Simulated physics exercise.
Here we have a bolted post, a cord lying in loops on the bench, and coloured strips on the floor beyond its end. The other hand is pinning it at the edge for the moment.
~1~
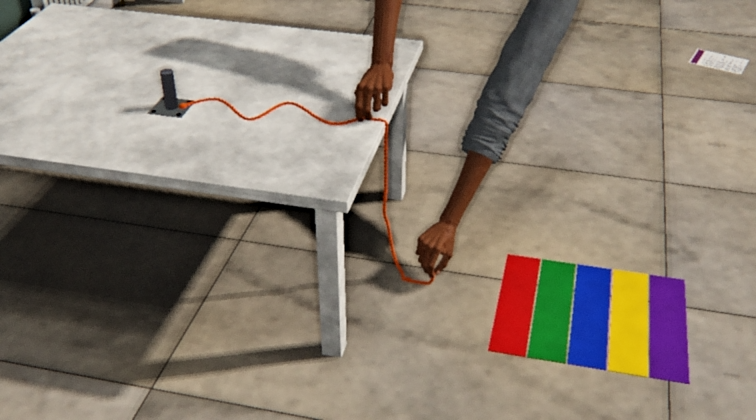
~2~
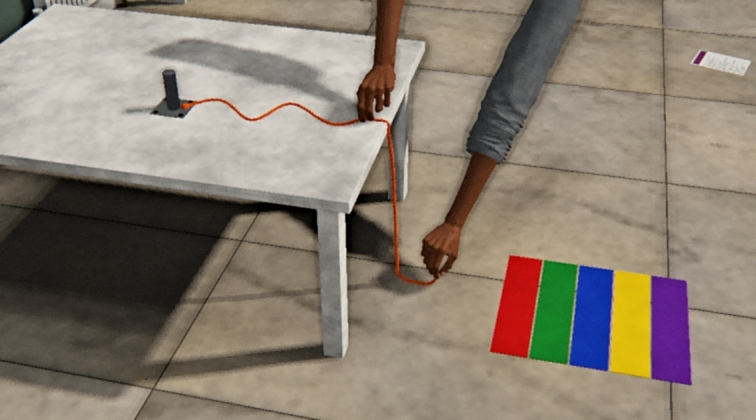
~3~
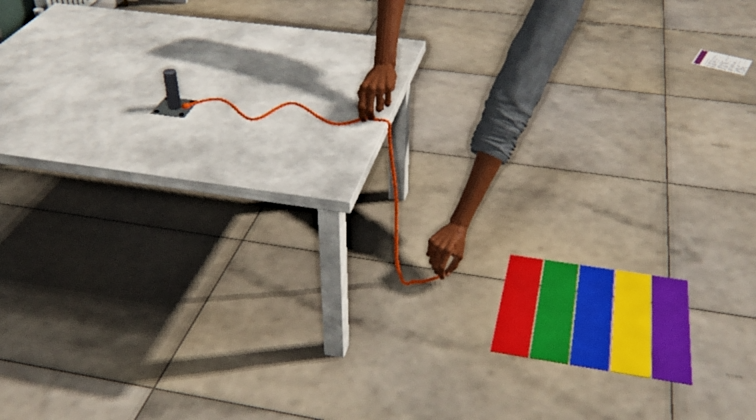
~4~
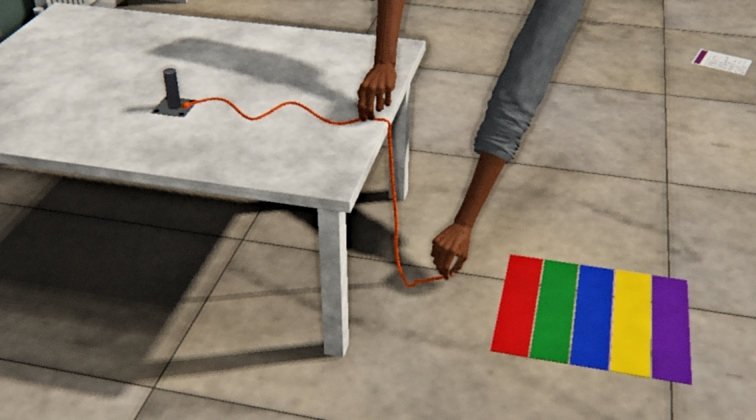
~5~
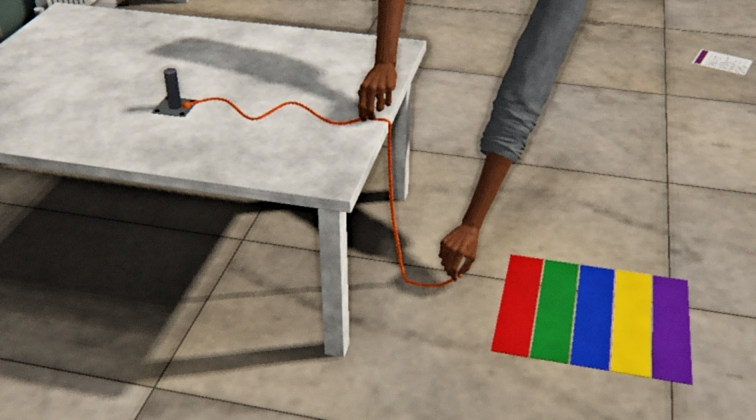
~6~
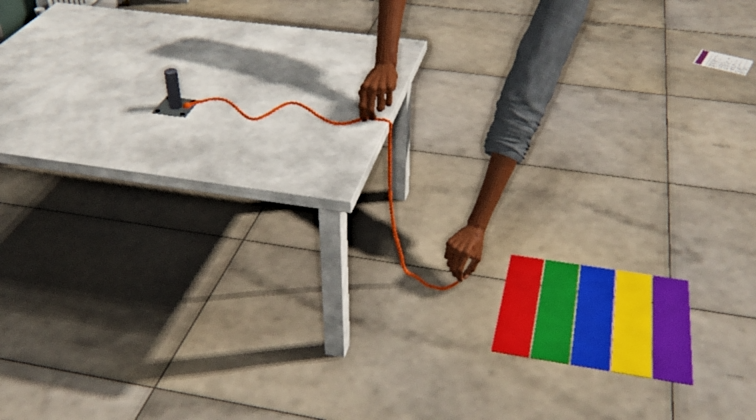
At the start, one hand pins an orange cord at the edge of a pale table while another holds its hanging end near the floor, left of five coloured strips. The lower hand then moves slightly right, drawing the end a little closer to the red strip, while the upper hand stays put.
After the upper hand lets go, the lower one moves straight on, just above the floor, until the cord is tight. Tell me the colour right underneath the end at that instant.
Right underneath is yellow.
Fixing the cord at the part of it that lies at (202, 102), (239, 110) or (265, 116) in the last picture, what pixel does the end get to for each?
Results: (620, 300); (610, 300); (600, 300).
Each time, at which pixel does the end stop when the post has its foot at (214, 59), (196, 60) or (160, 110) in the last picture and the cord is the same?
The three places are (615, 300), (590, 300) and (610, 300), in that order.
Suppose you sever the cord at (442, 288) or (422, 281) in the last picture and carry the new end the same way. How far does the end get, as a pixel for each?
Pixel positions, in order: (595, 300), (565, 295).
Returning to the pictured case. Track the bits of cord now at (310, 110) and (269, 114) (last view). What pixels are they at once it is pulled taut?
I'd say about (352, 120) for one and about (297, 116) for the other.
A little later, end near (555, 292); over green.
Next, end near (602, 299); over blue.
When it is tight, end near (629, 303); over yellow. The yellow one.
